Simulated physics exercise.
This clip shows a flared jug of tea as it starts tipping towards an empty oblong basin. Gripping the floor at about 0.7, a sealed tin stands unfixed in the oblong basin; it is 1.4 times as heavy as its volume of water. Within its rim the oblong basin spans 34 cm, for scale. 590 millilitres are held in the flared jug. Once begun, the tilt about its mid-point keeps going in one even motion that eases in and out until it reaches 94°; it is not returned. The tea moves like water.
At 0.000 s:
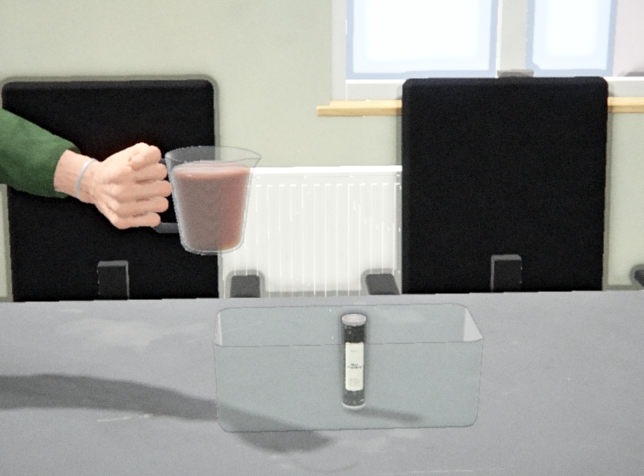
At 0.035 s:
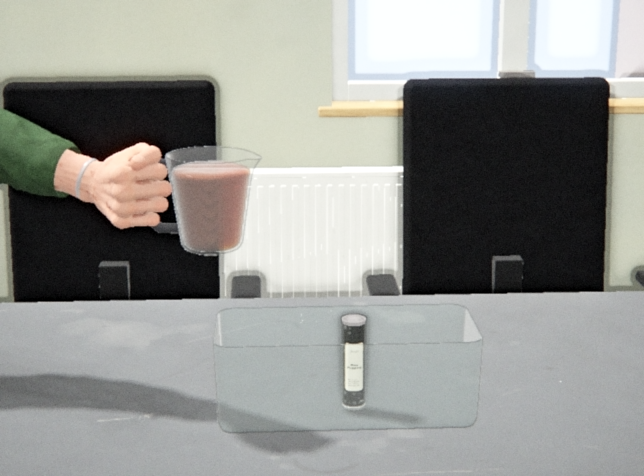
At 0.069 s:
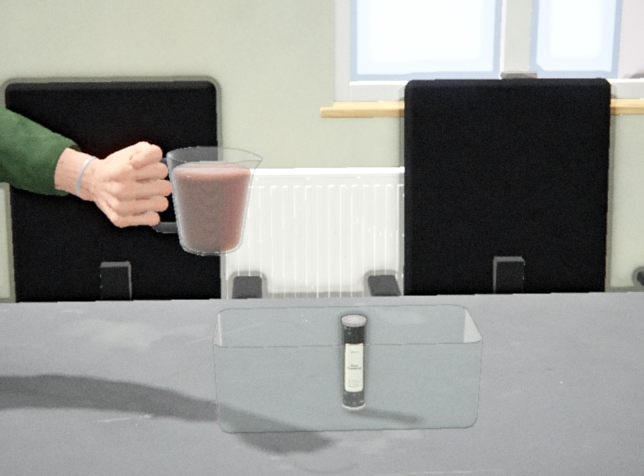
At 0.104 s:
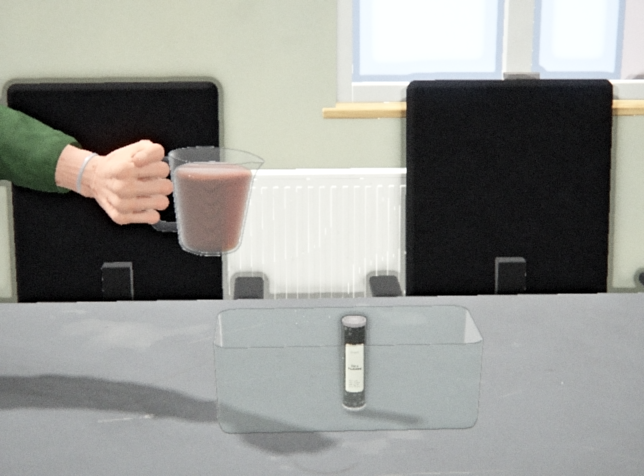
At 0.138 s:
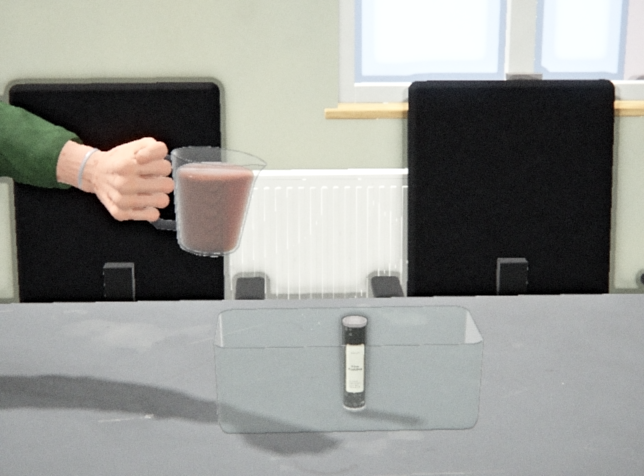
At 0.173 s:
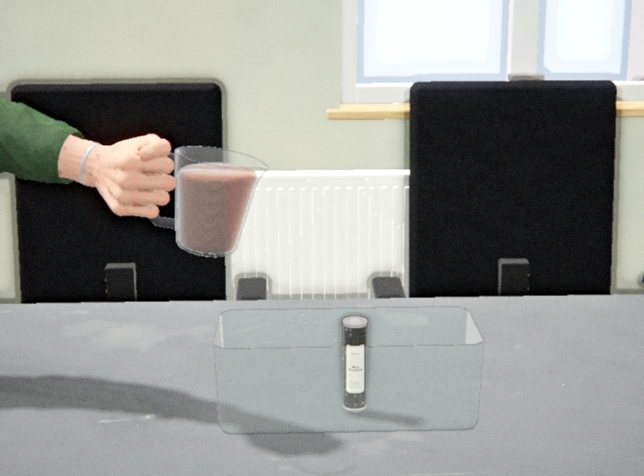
A hand in a green sleeve held a clear jug of reddish-brown tea above an empty oblong basin with a small labelled tin by it, then slowly tilted the jug slightly to the right.
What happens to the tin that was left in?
I'd say it will ride it out.
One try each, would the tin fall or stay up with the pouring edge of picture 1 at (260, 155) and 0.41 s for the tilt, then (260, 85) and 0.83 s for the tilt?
In the first try it comes down; in the second it comes down.
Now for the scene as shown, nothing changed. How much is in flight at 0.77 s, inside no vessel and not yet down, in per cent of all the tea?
Close to 26 per cent.
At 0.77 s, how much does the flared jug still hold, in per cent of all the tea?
Close to 32 in a hundred.
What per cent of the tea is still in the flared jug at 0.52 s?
About 78 per cent.
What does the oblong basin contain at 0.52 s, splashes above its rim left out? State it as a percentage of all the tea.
Roughly 1 percent.
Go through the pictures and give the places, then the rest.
Tilt 0°; pouring edge (262, 156); surface from (172, 168) to (252, 168); the oblong basin's rim runs from (216, 328) to (475, 323); the tin's top is at (354, 323), in the first frame.
Tilt 0°; pouring edge (262, 156); surface from (171, 169) to (252, 168), in the second frame.
Tilt 2°; pouring edge (263, 158); surface from (172, 168) to (252, 169), in the third frame.
Tilt 4°; pouring edge (265, 160); surface from (174, 168) to (254, 170), in the fourth frame.
Tilt 6°; pouring edge (267, 163); surface from (176, 168) to (255, 171), in the fifth frame.
Tilt 10°; pouring edge (270, 167); surface from (179, 170) to (258, 172), in the sixth frame.
Then, 0.52 s in, the tilt is 65° and 79 per cent is still to pour; the tin stands where it began.
Then, 0.77 s in, the tilt is 93° and 31 per cent is still to pour; the tin stands where it began.
Then, 1.04 s in, the tilt is 94° and 5 per cent is still to pour; the tin stands 1 cm from where it began.
Then, 1.33 s in, the tilt is 94° and 0 per cent is still to pour; the tin stands 1 cm from where it began.
Finally, the tin stands 1 cm from where it began.
